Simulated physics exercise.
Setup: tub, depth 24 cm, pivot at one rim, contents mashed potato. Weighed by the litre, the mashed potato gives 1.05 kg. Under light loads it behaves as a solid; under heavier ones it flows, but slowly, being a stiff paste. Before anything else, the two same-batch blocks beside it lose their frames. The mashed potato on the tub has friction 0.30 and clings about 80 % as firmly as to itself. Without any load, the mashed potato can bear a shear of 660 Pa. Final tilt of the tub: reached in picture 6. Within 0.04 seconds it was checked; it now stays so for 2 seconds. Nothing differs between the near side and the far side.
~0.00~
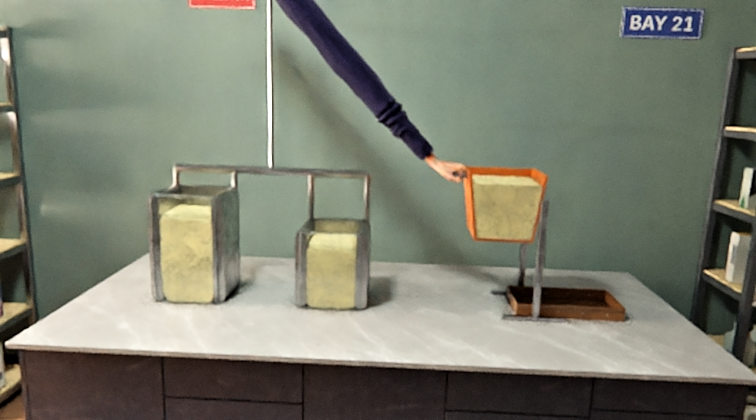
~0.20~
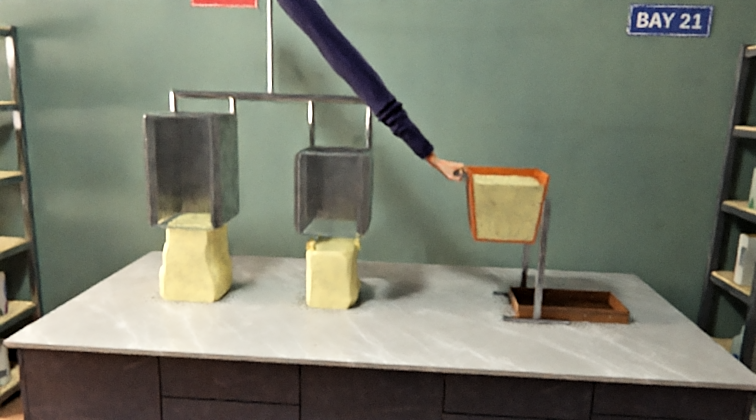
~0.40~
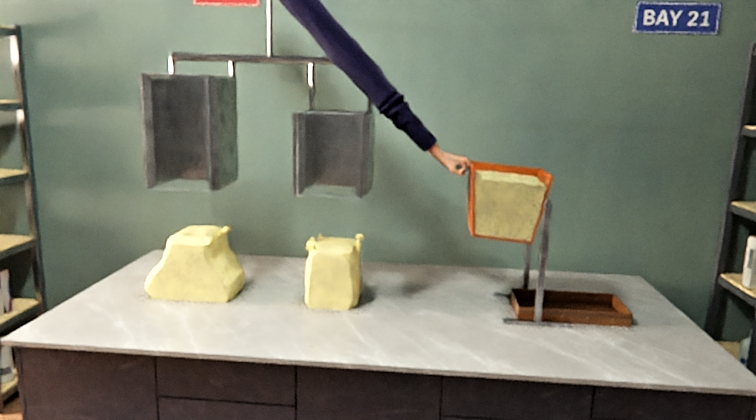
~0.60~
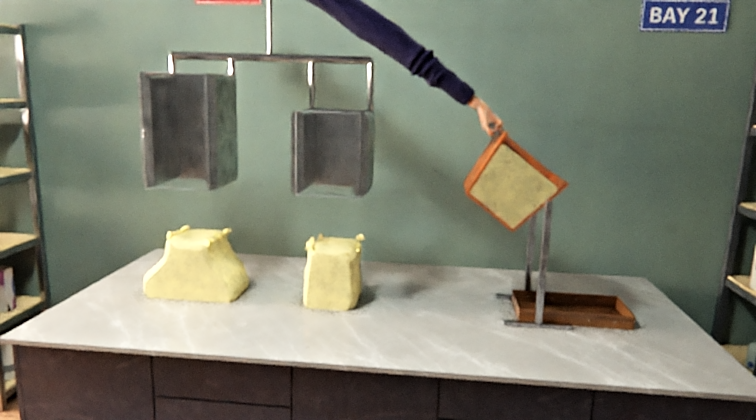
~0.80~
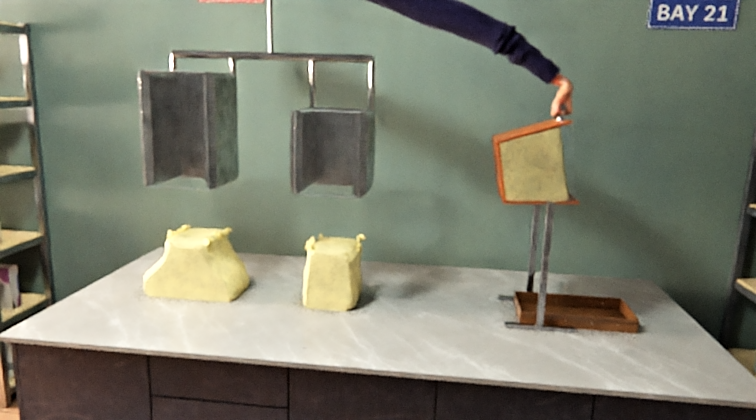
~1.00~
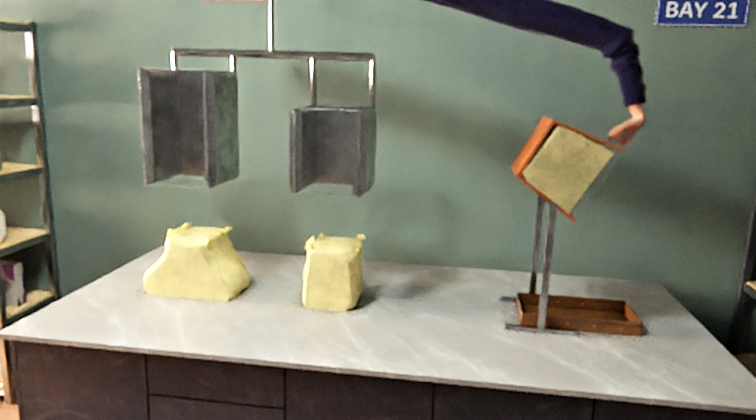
The clip opens with two metal casings around pale yellow blocks and a hand on a raised tub of similar material. The casings rise, and the left block slumps and widens markedly while the right one sags slightly. The hand then turns the tub rightward past its side, its filling still inside.
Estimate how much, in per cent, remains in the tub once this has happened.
I would say about 0 per cent remains in the tub.
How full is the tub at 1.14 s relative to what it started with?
Around 65 per cent.
After 1.14 s, the tub is at 118 degrees and holds 67 %.
After 1.31 s, the tub is at 118 degrees and holds 0 %.
After 1.48 s, the tub is at 118 degrees and holds 0 %.
After 1.65 s, the tub is at 118 degrees and holds 0 %.
After 3.00 s, the tub is at 118 degrees and holds 0 %.
